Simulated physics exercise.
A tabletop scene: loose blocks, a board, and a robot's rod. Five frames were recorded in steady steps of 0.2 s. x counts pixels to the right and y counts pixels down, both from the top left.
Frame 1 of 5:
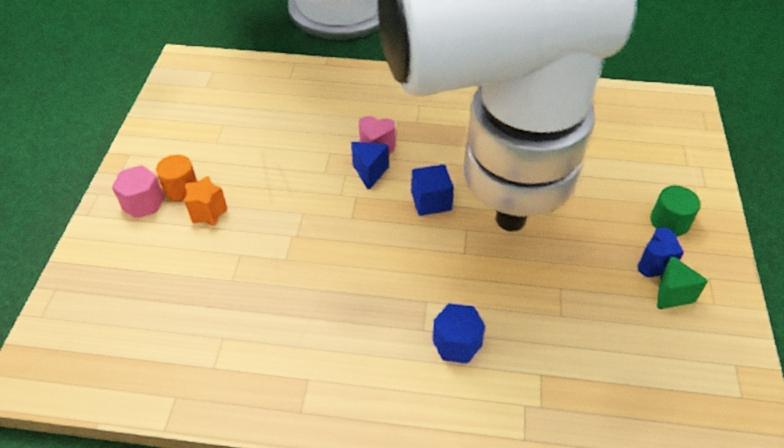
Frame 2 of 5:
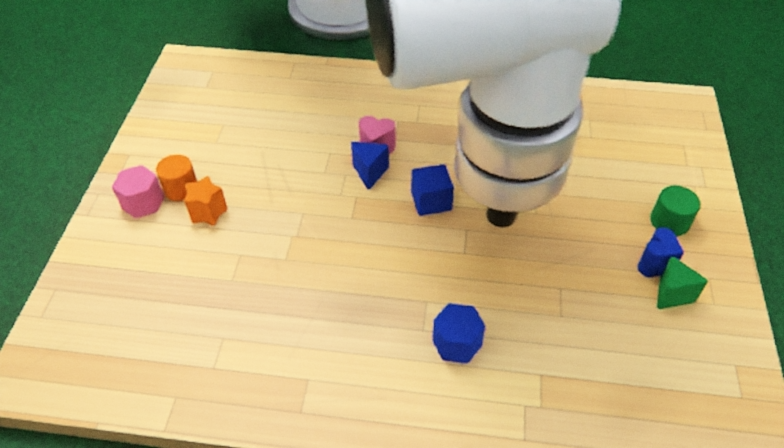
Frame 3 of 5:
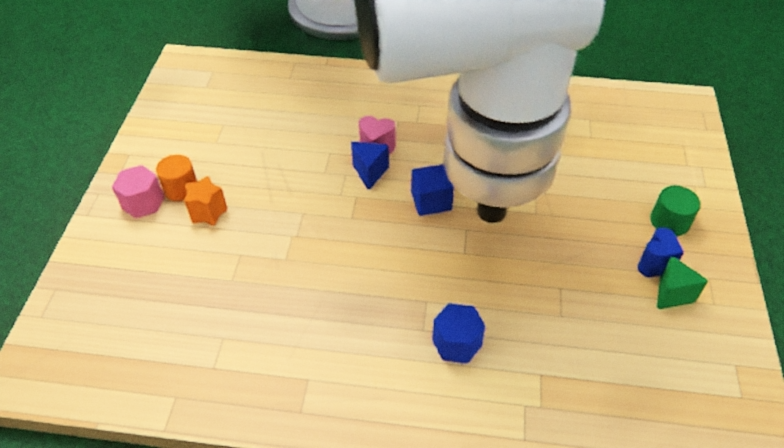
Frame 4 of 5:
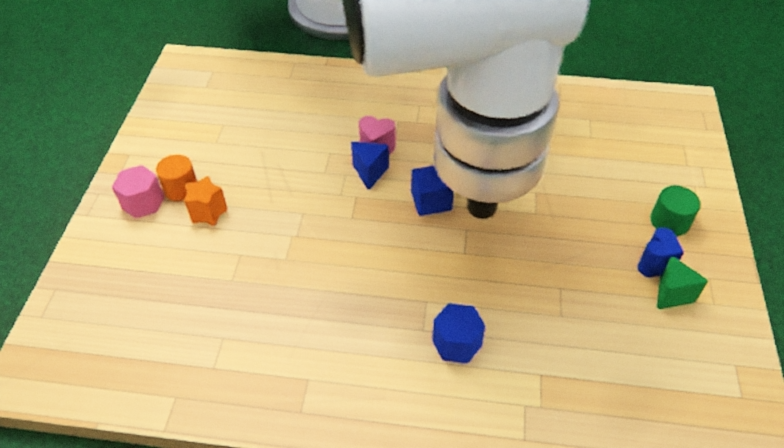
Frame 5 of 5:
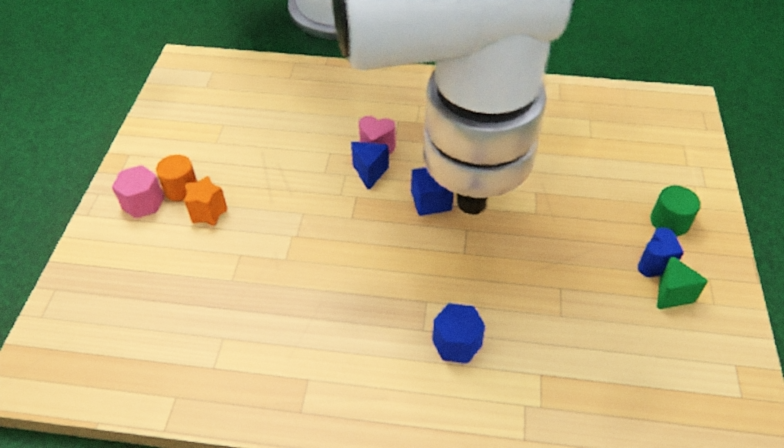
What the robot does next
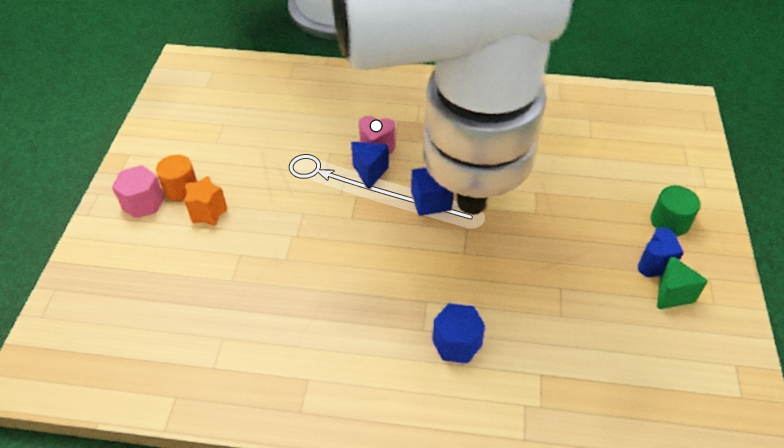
A white and silver robot arm with a short black rod tip reaches over a pale wooden board on a green surface, seen from above at an angle. Orange and pink blocks sit at left, a pink heart and blue blocks near the middle, and green and blue ones at right. The arm glides slowly left toward the blue square piece, while the blocks and camera stay still.
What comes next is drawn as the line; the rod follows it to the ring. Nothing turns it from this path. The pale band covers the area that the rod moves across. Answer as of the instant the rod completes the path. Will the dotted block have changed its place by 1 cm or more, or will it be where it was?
Answer: Moved.
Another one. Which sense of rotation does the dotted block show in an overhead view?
The block spins clockwise.
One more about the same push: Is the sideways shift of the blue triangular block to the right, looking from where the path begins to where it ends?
The answer is yes.
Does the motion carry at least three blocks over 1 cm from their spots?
Yes, it checks out.
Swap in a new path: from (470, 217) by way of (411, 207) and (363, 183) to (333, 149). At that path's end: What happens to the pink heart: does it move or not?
Once the path is done, it is somewhere new.
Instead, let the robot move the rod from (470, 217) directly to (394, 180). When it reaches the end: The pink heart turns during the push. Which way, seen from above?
It twists with the clock when seen from above.
Path on the board, in a line from (470, 217) to (305, 166); the dot is on the pink heart.
On the path given first. One third of the way, rod at (412, 187); blue triangular block at (364, 148); blue square piece at (391, 156), turned 40° clockwise.
Two thirds of the way, rod at (356, 171); blue triangular block at (336, 121); pink heart at (374, 117), turned 35° clockwise; blue square piece at (359, 139), turned 105° clockwise.
At the end, rod at (303, 154); blue triangular block at (335, 117); pink heart at (375, 116), turned 40° clockwise; blue square piece at (352, 135), turned 135° clockwise.
